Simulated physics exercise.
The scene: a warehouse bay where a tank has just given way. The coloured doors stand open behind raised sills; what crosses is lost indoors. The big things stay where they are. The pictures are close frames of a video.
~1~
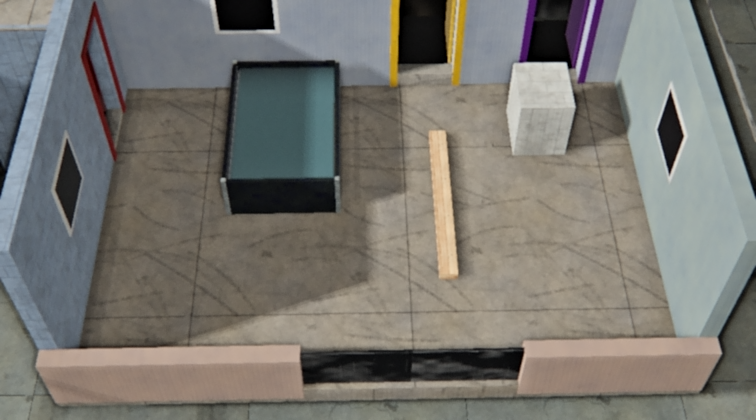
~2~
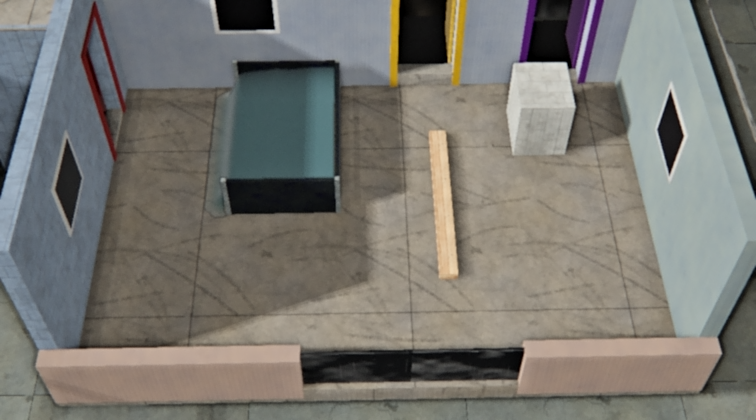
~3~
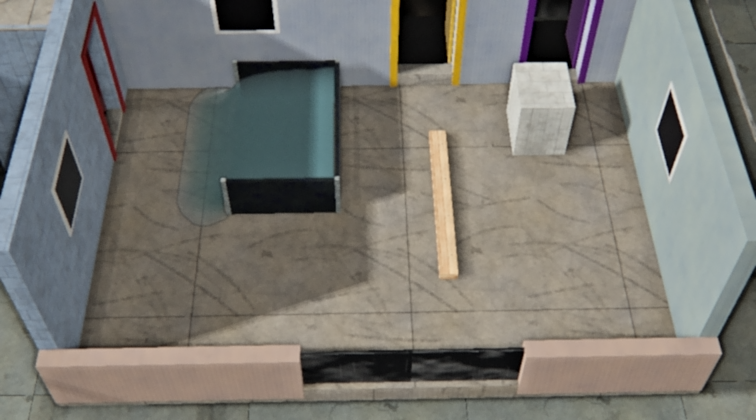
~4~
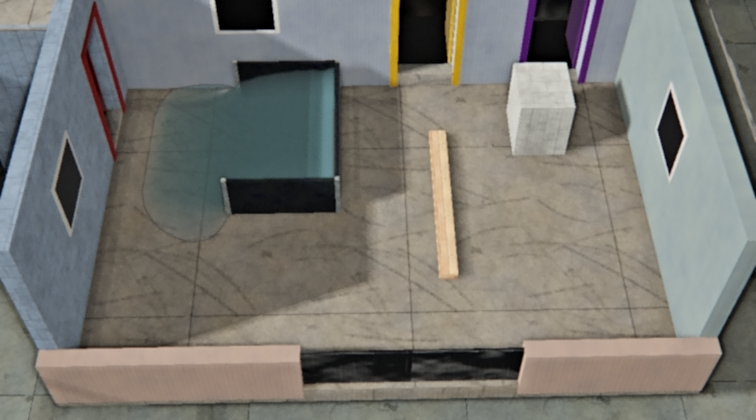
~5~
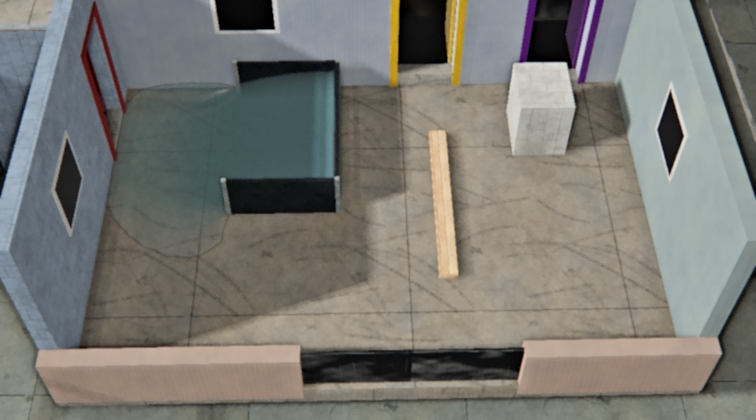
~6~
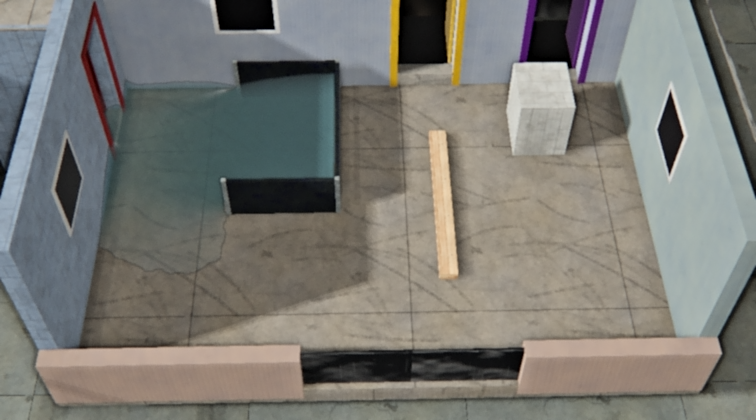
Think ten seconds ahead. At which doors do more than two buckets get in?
In the end: The red door lets in a lot; the purple door admits no more than that; the yellow door admits no more than that.
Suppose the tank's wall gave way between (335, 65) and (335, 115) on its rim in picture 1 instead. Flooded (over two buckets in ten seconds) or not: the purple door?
One by one: Purple door lets more in.
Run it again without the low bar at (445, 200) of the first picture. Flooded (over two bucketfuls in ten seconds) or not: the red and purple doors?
Red is over, purple lets less in.
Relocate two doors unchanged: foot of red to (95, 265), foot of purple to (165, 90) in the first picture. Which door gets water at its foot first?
That is the purple-painted one.
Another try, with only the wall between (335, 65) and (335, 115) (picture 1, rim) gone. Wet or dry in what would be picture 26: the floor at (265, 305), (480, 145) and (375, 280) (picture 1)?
In turn: Not flooded, awash, flooded.
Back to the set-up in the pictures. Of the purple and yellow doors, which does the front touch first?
The door marked yellow.
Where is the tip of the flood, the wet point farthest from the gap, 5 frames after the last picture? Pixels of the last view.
I would point to (83, 330).
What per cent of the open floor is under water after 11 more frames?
Near 20 in a hundred.
A moment on, water covers 20 % of the floor; the red door far over two buckets in, the purple door not reached, the yellow door not reached.
Next, water covers 20 % of the floor; the red door far over two buckets in, the purple door not reached, the yellow door not reached.
Then, water covers 35 % of the floor; the red door far over two buckets in, the purple door not reached, the yellow door not reached.
Later, water covers 60 % of the floor; the red door far over two buckets in, the purple door wet at the sill, nothing in, the yellow door wet at the sill, nothing in.
In the end, water covers 85 % of the floor; the red door far over two buckets in, the purple door wet at the sill, nothing in, the yellow door wet at the sill, nothing in.
